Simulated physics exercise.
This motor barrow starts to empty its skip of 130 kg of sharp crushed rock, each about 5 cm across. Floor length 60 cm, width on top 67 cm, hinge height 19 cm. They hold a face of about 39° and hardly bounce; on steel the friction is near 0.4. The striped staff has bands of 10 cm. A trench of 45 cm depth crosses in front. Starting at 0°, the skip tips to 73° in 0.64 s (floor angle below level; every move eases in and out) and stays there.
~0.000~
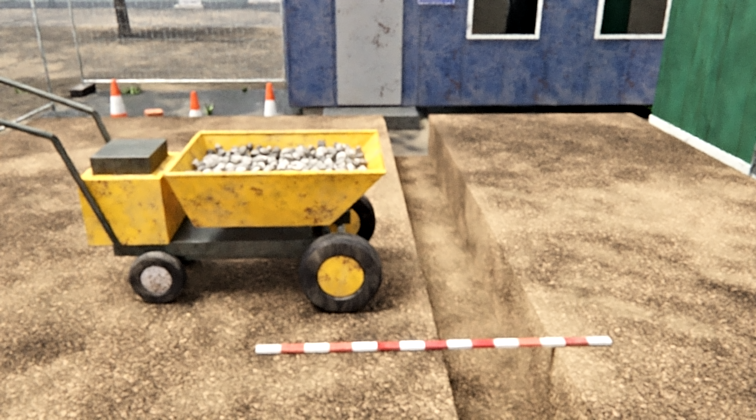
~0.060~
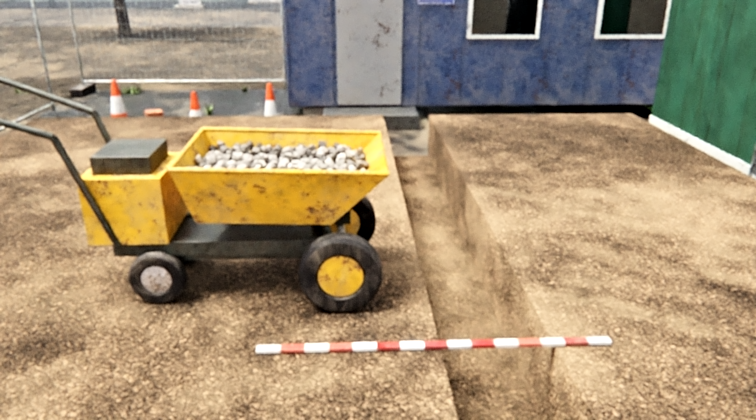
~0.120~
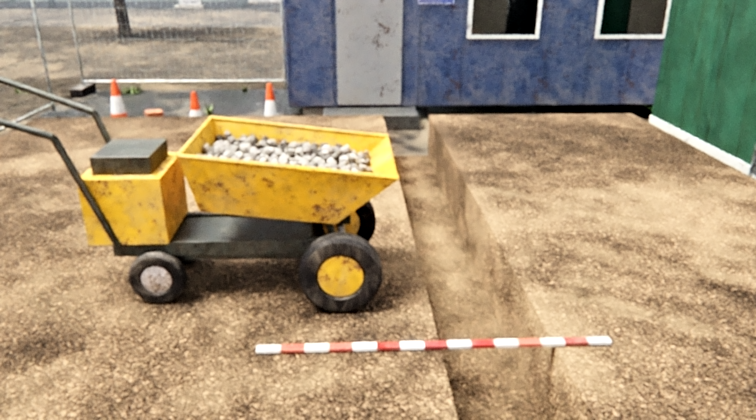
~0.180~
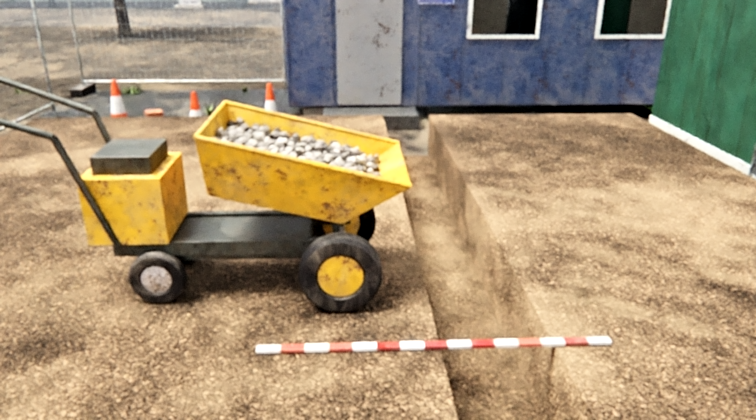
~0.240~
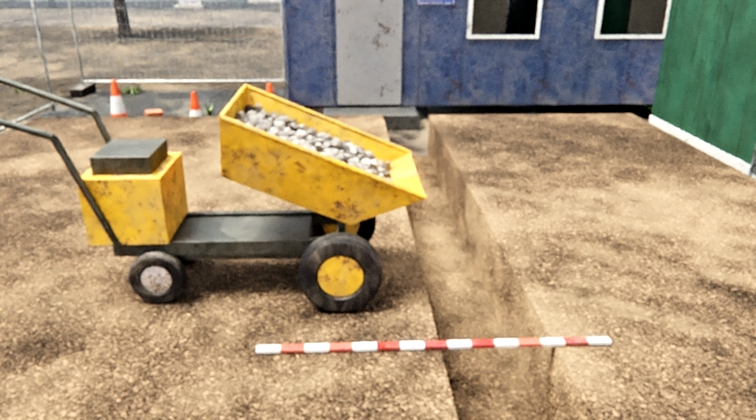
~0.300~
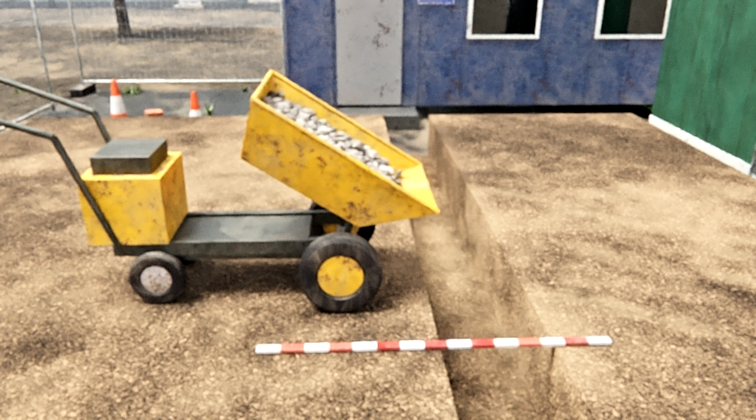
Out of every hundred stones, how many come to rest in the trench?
About 90 per cent.
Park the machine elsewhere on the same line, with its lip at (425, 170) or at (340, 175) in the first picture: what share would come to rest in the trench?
Near 55 per cent from the first place, 100 from the second.
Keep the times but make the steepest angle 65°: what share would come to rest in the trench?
In that case some 80 per cent.
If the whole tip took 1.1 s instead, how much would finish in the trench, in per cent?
Then about 100 per cent.
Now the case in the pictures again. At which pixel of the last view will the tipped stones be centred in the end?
Around (483, 337).
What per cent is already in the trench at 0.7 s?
About 30 per cent by then.
After 0.5 s the floor is at 62°; 100 % in the skip; the foremost stones are at (437, 224).
After 0.7 s the floor is at 73°; 72 % in the skip, 28 % in the trench; the foremost stones are at (517, 319).
After 1.1 s the floor is at 73°; 10 % in the skip, 80 % in the trench, 10 % past the trench; the foremost stones are at (618, 263).
After 3.0 s the floor is at 73°; 0 % in the skip, 90 % in the trench, 10 % past the trench; the foremost stones are at (674, 266).
